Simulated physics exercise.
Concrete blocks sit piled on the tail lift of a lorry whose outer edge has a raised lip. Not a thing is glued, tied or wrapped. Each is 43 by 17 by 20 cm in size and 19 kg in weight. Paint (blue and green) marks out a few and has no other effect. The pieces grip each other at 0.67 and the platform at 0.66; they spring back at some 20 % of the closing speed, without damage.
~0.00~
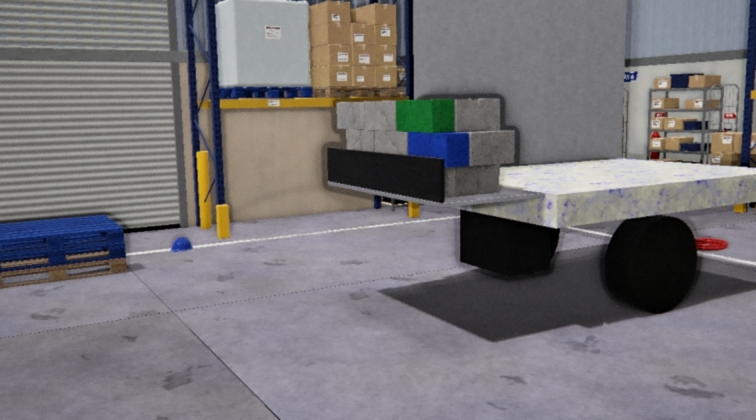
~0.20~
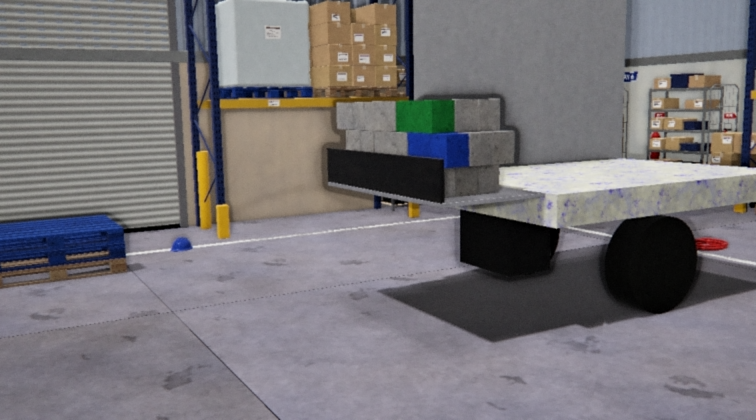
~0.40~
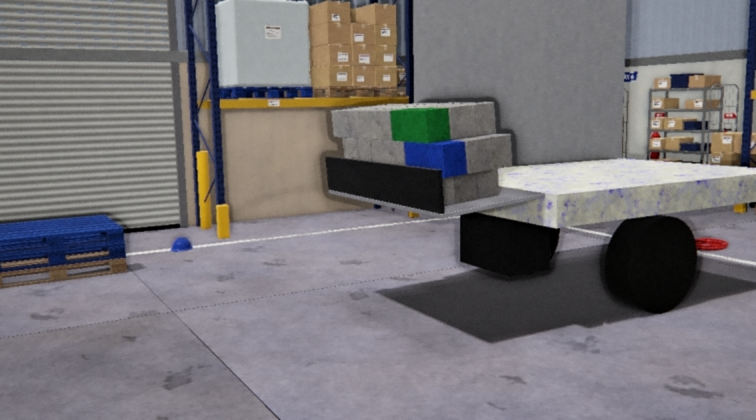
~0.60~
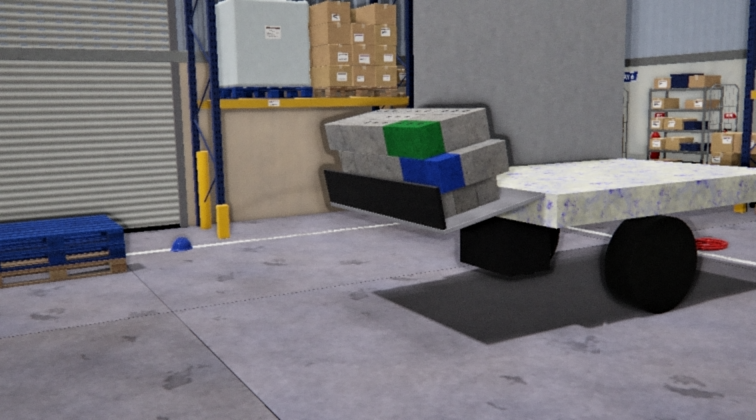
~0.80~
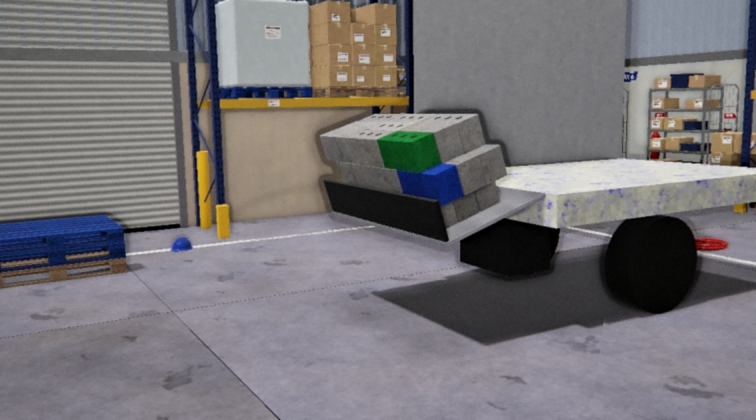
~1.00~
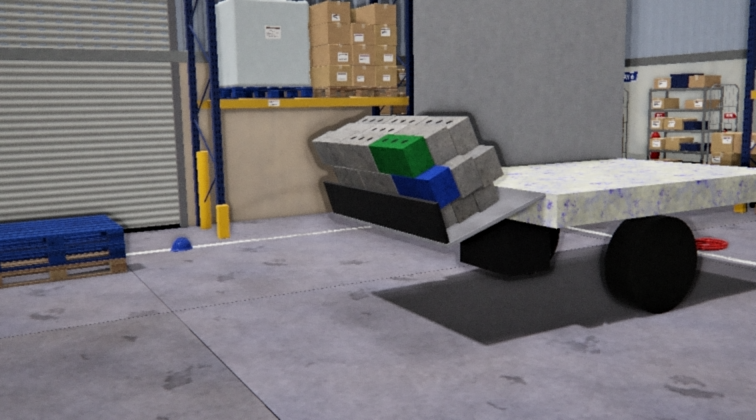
A platform stacked with gray, green and blue blocks tilts, and the upper blocks shift left.
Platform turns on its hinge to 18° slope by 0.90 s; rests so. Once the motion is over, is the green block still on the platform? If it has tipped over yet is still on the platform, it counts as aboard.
No, it has gone off.
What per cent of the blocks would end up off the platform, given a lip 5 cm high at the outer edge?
In that case 80 per cent.
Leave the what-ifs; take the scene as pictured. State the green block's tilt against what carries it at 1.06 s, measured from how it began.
Measured against how it began, the tilt is near 10 degrees.
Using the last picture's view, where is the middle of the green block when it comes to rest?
In the last picture it comes to a stop at about (354, 338).
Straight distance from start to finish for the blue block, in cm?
About: Blue 30.
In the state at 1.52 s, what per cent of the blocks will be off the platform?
10 %.
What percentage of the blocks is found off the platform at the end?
10%.
After 1.06 s, slope 18°; none of the 27 blocks off the platform, 27 disturbed; green block 10° from how it stood; blue block 10° from how it stood.
After 1.28 s, slope 18°; 3 of the 27 blocks off the platform; green block 40° from how it stood; blue block 10° from how it stood.
After 1.52 s, slope 18°; 3 of the 27 blocks off the platform; green block on its side; blue block 10° from how it stood.
After 1.72 s, slope 18°; 3 of the 27 blocks off the platform; green block upside down; blue block 10° from how it stood.
In the end (1.9 s), slope 18°; 3 of the 27 blocks off the platform; green block upside down; blue block 10° from how it stood. From the last view, middles, green block near (354, 338), blue block near (423, 185).
